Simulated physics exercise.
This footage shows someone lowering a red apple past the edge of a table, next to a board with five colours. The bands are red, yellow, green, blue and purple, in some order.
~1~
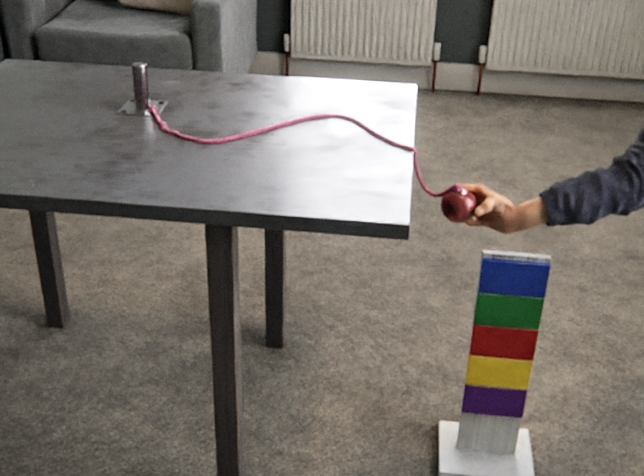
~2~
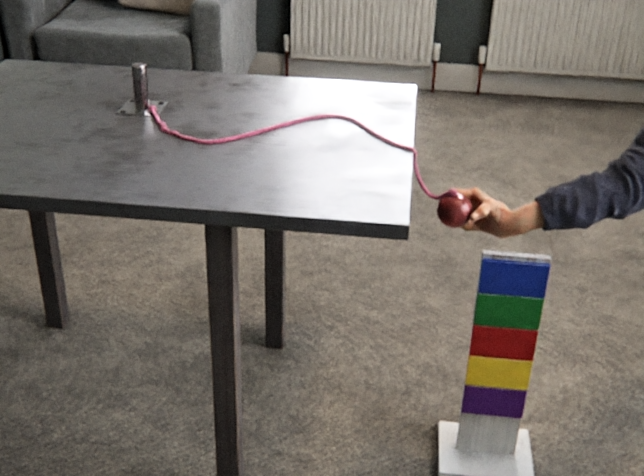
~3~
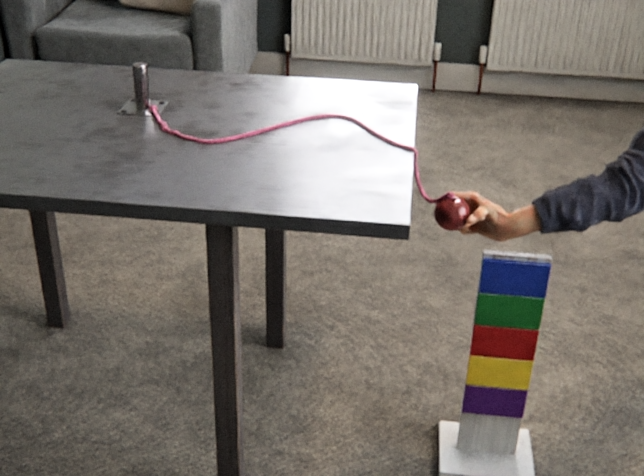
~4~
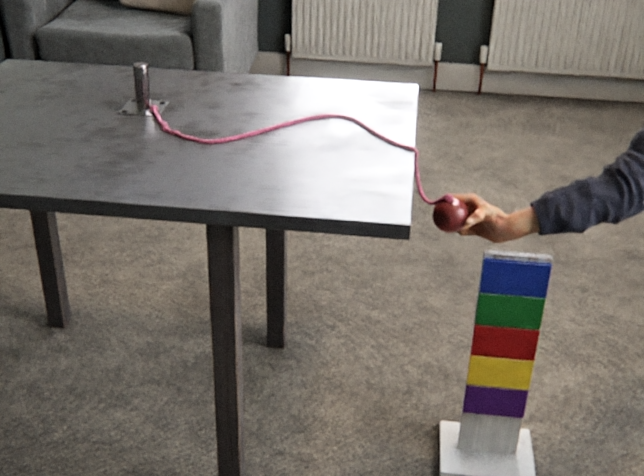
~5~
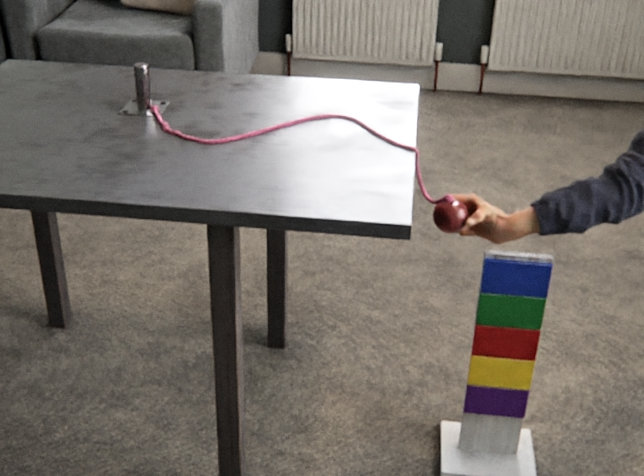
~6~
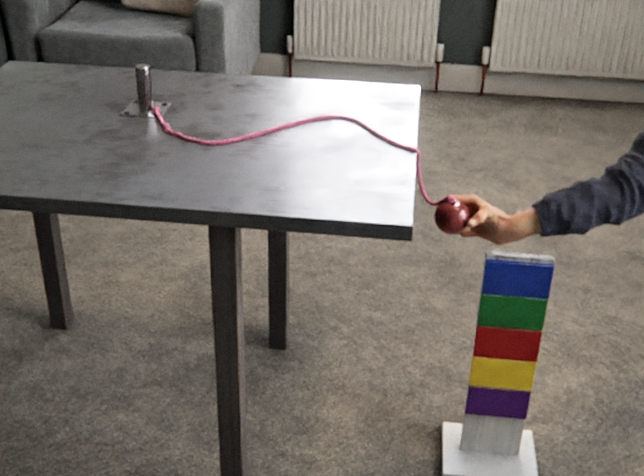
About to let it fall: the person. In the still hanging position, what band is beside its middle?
Its centre hangs level with the red band.
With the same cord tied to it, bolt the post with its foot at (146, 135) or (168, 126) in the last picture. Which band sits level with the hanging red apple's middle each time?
The first case gives yellow, the second gives yellow.
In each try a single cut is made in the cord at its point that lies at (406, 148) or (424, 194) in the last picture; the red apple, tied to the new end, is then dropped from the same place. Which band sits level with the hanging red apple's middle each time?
Blue; green.
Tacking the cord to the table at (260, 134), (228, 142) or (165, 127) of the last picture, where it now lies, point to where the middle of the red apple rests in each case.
Try 1: (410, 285); try 2: (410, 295); try 3: (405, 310).
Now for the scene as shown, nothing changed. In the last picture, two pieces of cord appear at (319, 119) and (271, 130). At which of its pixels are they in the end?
Near (385, 148) and (327, 138).
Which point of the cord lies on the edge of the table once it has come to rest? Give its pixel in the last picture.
(351, 119).
A little later, apple near (439, 322); level with red.
Next, apple near (382, 316); level with red.
Later still, apple near (413, 332); level with red.
When it is over, apple near (403, 330); level with red. At red.
